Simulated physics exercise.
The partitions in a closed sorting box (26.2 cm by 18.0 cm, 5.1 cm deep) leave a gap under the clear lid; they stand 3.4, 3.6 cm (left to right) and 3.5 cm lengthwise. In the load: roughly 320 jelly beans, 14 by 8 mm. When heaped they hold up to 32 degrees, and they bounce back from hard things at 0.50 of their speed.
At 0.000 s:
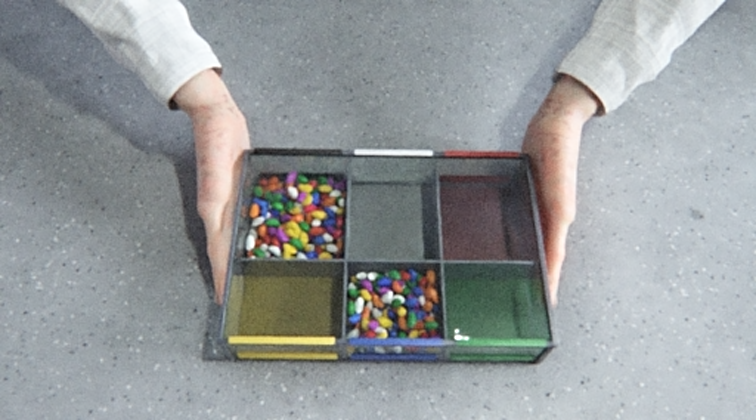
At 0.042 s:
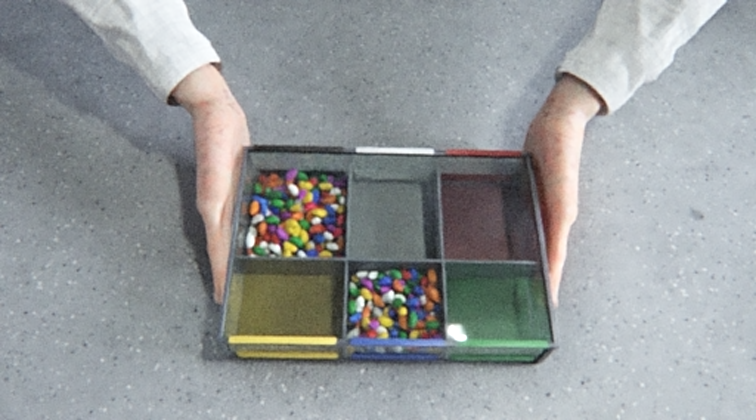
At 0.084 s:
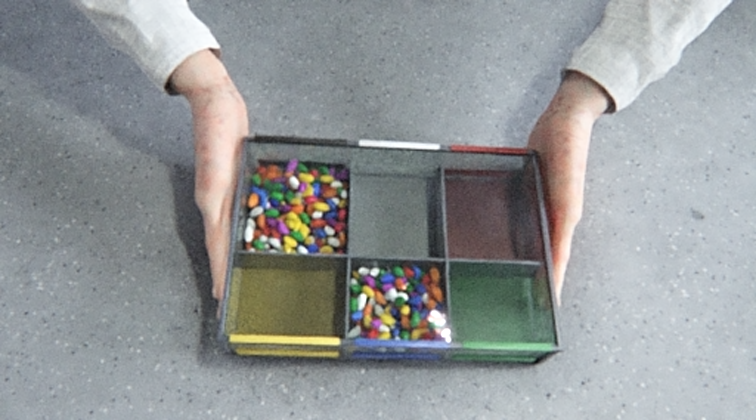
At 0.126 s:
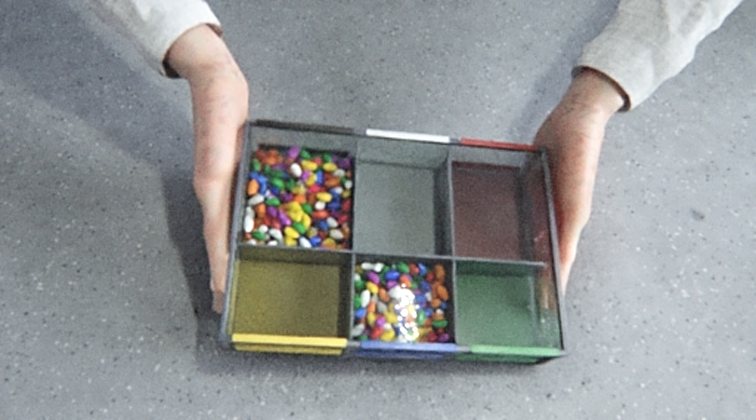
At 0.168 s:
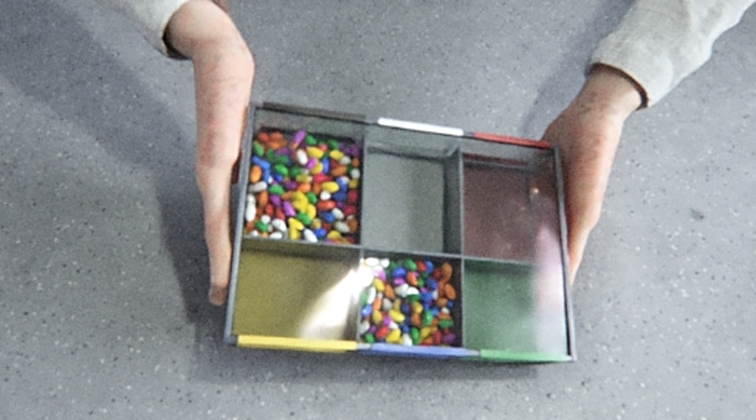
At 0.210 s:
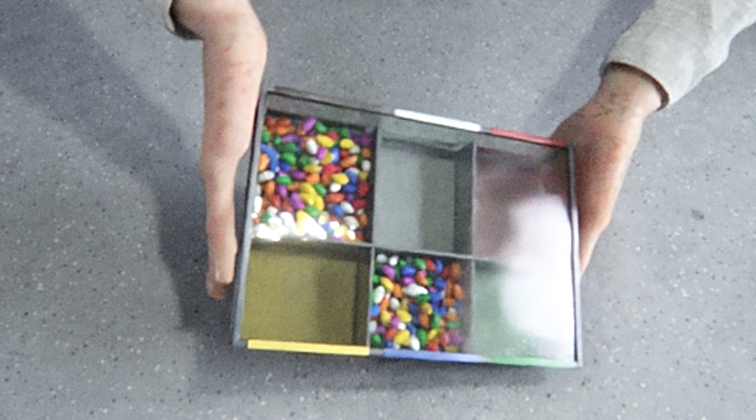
Two hands in pale sleeves hold a clear-lidded box by its left and right sides above a speckled grey surface, seen from above. Six compartments carry black, white and red tabs at the back and yellow, blue and green at the front, with multicoloured jelly beans in the black and blue ones. The hands tilt the box steadily toward the right front corner, while reflections slide across the lid and the beans stay in their compartments.
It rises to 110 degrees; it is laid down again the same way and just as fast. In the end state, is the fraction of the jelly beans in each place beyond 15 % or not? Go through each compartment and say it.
Red compartment: Not beyond, blue compartment: Beyond, green compartment: Not beyond, yellow compartment: Not beyond, white compartment: Not beyond, black compartment: Beyond.
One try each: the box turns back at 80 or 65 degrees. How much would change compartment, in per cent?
Roughly 10 percent for the first try and 10 percent for the second.
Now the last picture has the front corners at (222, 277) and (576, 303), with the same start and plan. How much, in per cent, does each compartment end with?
Red 10, blue 25, green 0, yellow 0, white 10, black 55.
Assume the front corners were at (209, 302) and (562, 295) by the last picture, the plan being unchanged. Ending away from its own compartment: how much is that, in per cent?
Estimate: Near 20 %.
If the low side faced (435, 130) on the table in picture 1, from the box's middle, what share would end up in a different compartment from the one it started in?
Roughly 15 % of the pieces.
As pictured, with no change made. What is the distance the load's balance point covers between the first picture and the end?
5.0 cm or thereabouts.
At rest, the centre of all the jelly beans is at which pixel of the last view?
Somewhere around (386, 299) in the final frame.
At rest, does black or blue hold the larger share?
Blue.
After 0.84 s, tilt 109 degrees; blue 45 %, green 5 %, white 5 %, black 45 %.
After 1.27 s, tilt 46 degrees; blue 50 %, green 10 %, yellow 5 %, white 5 %, black 35 %.
After 1.77 s, tilt 0 degrees; blue 50 %, green 10 %, yellow 5 %, white 5 %, black 35 %.
In the end, at 2.1 s, red 0 %, blue 50 %, green 10 %, yellow 5 %, white 5 %, black 35 %.
